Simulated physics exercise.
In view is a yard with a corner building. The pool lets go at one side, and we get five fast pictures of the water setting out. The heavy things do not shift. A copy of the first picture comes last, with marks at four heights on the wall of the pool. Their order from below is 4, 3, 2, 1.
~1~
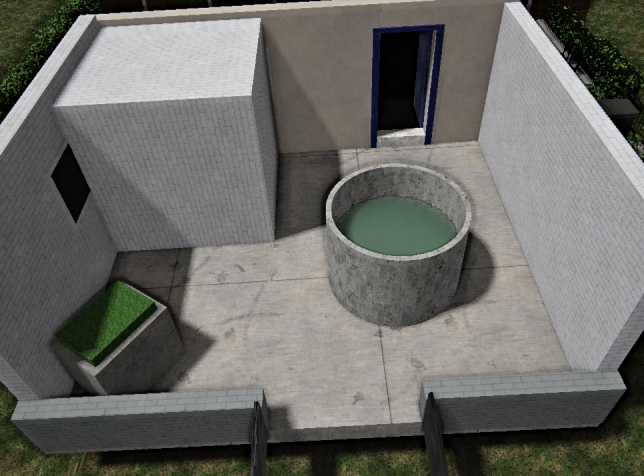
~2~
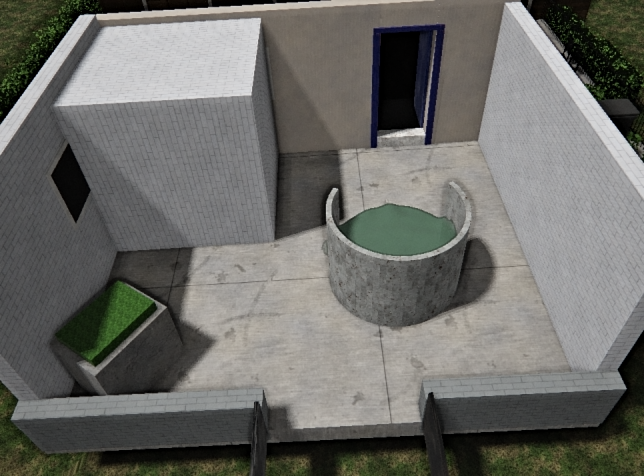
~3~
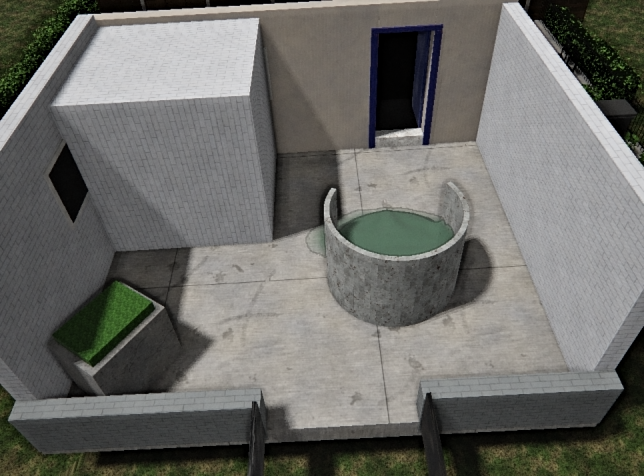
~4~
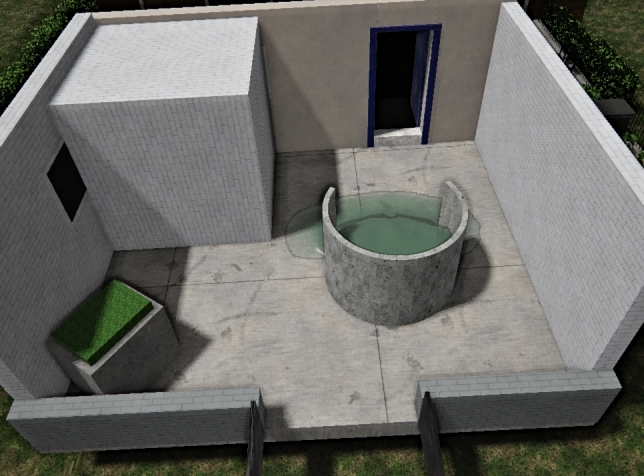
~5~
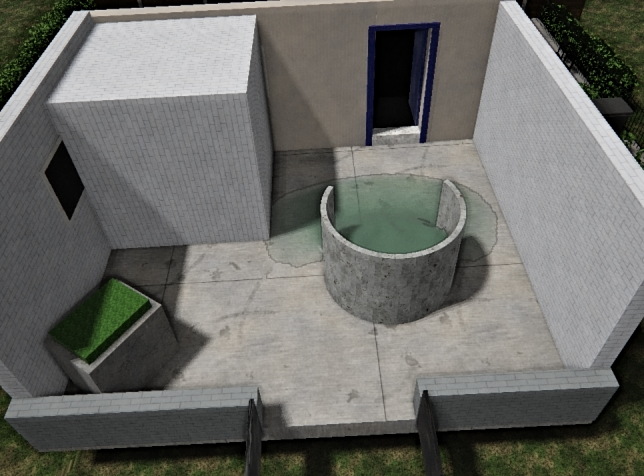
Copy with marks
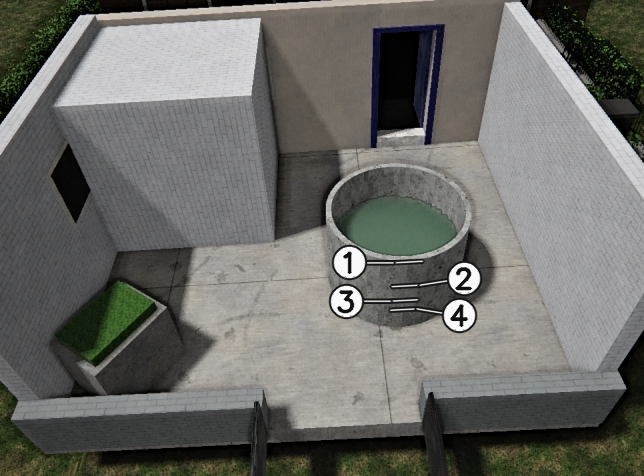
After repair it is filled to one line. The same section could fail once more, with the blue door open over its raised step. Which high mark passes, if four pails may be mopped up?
The answer is level 3.
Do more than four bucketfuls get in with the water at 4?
No, not at all.
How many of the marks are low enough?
Two of the four.
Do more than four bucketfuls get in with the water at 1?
Yes.
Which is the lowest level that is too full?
2.
On the marked copy, 1 at (408, 262); 2 at (405, 285); 3 at (404, 300); 4 at (403, 309); from the bottom up 4, 3, 2, 1.
If 1 is chosen, dozens of bucketfuls pour in.
If 2 is chosen, about 10 bucketfuls get in.
If 3 is chosen, a bucket or two gets in.
If 4 is chosen, nothing gets over.
